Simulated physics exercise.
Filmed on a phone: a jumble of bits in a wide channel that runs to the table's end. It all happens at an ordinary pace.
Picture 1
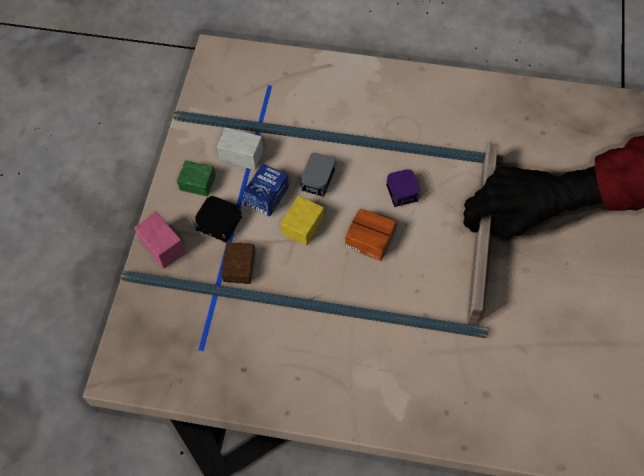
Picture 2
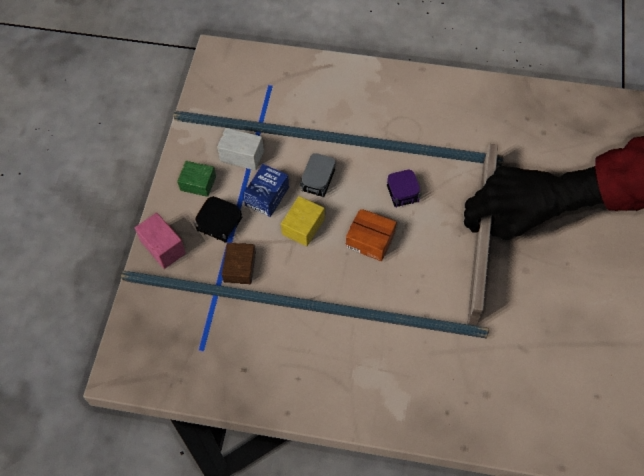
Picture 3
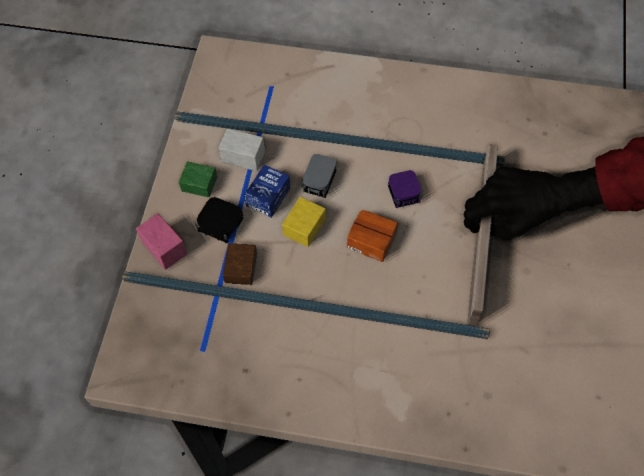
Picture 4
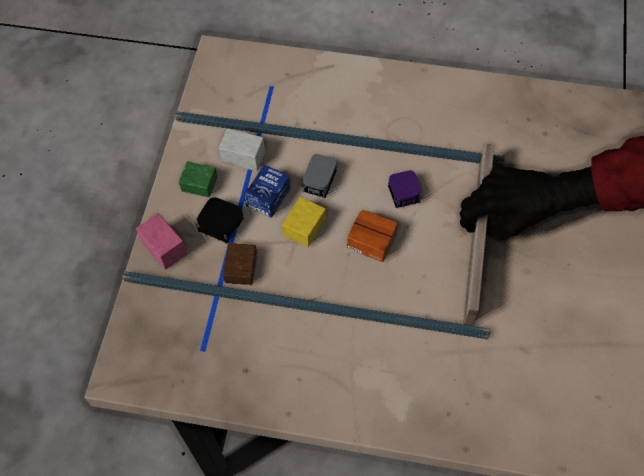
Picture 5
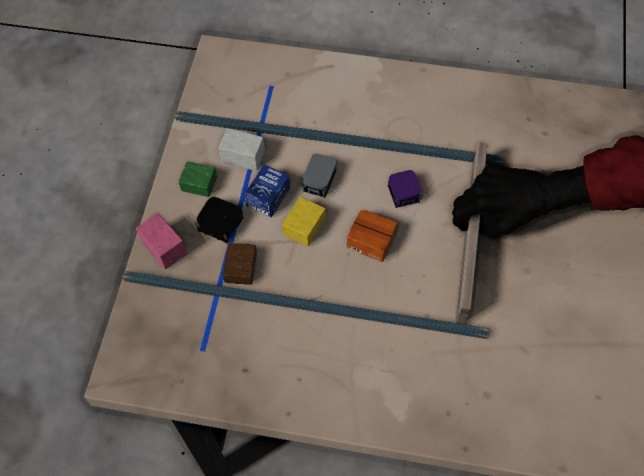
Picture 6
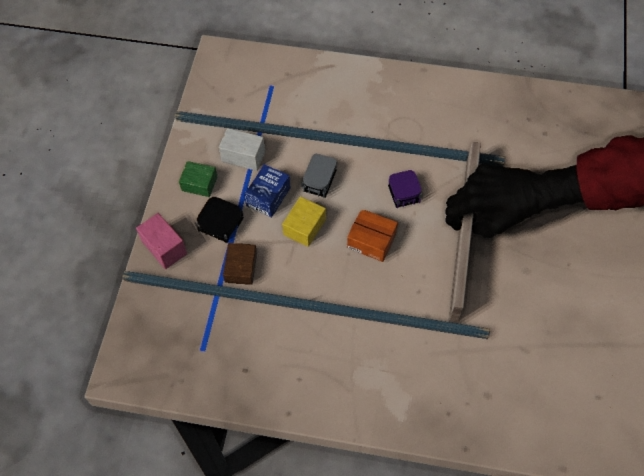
On a wooden table, a black-gloved hand slides a board slightly left toward scattered blocks.
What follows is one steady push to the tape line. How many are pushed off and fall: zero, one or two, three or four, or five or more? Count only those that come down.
Outcome: The number that fall off is one or two.
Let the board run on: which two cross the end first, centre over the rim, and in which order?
The order is the green block, then the black case.
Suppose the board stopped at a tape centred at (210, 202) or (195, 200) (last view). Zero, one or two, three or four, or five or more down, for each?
For each place: 3 or 4; at least five.
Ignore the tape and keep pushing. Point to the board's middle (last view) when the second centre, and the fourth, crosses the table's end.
At (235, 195) for the second, at (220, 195) for the fourth.
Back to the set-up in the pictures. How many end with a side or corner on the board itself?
The number is 3.
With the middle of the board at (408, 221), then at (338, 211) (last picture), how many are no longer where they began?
By then 1, and 5.
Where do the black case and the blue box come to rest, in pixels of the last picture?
The black case stops around (151, 207); the blue box around (175, 173).
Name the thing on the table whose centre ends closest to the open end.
The black case ends nearest.
Soon after, none off yet; pink block at rest near (162, 241); green block at rest near (198, 179); black case at rest near (220, 220).
Then, none off yet; pink block at rest near (160, 242); green block moved about its own width near (171, 174); black case moved about its own width near (182, 214).
At rest, the number that fall off is one or two; fallen, green block.
